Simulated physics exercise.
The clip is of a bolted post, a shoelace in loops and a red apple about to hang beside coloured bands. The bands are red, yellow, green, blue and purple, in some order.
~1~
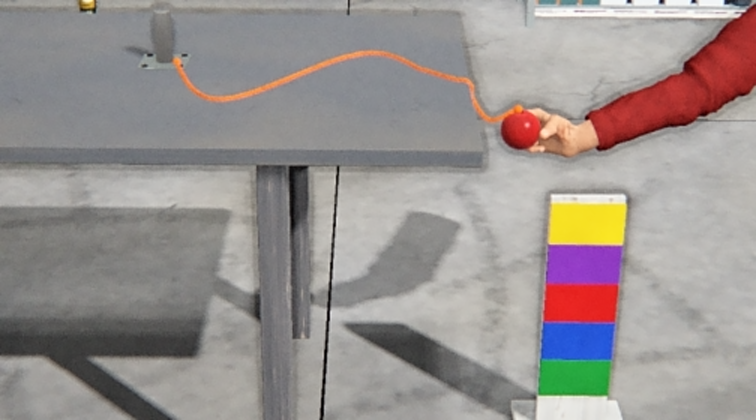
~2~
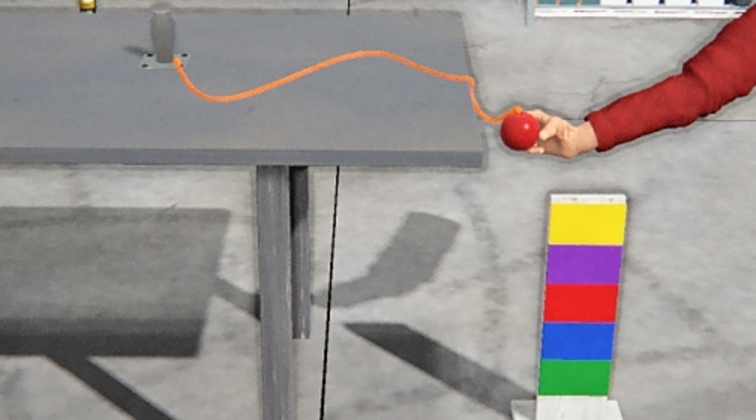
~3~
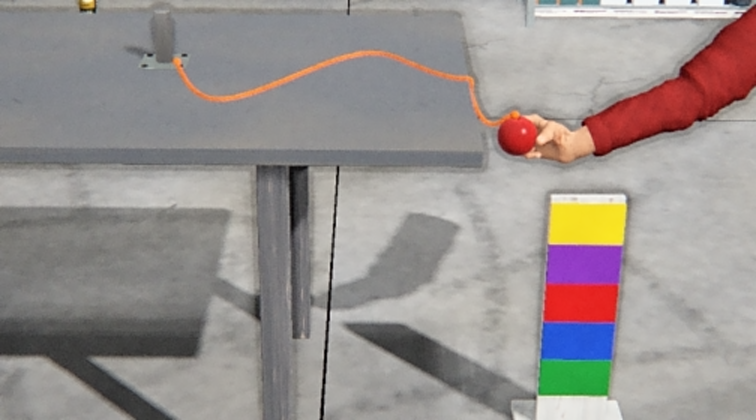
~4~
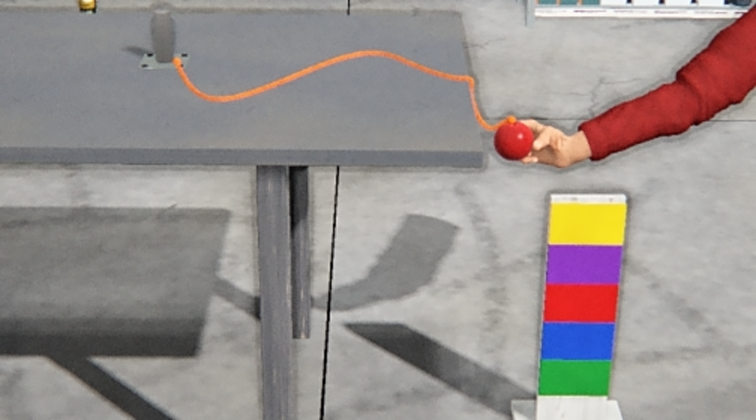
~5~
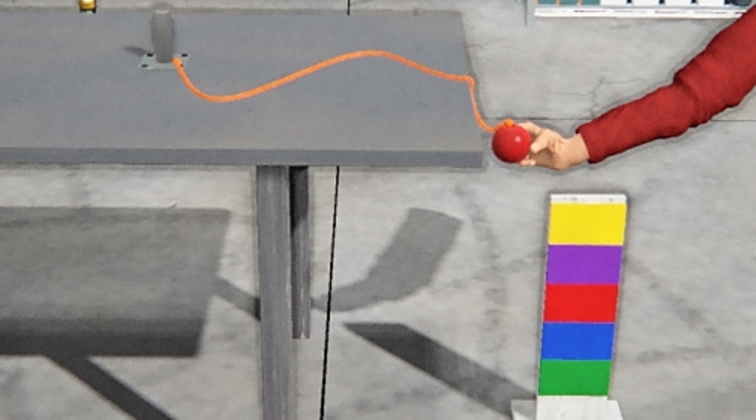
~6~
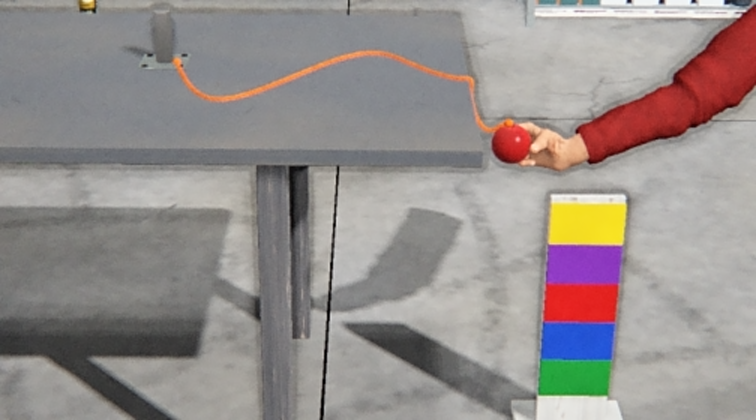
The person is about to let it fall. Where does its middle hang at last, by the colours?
The blue one.
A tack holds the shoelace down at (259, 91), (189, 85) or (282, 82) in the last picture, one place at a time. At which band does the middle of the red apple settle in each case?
It would be purple; red; purple.
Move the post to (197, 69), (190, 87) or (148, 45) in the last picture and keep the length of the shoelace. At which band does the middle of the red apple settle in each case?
Taking them in turn: Green; green; red.
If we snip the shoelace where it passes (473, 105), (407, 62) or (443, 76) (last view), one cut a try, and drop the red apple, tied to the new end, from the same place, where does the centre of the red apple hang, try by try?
About (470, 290), (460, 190) and (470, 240).
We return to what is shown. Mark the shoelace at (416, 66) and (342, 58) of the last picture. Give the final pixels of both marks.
The first at (464, 191), the second at (471, 96).
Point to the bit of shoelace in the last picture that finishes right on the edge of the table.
Near (337, 60).
Soon after, apple near (449, 293); level with red.
After that, apple near (475, 333); level with blue.
In the end, apple near (454, 340); level with blue. The shoelace holds its middle at blue.
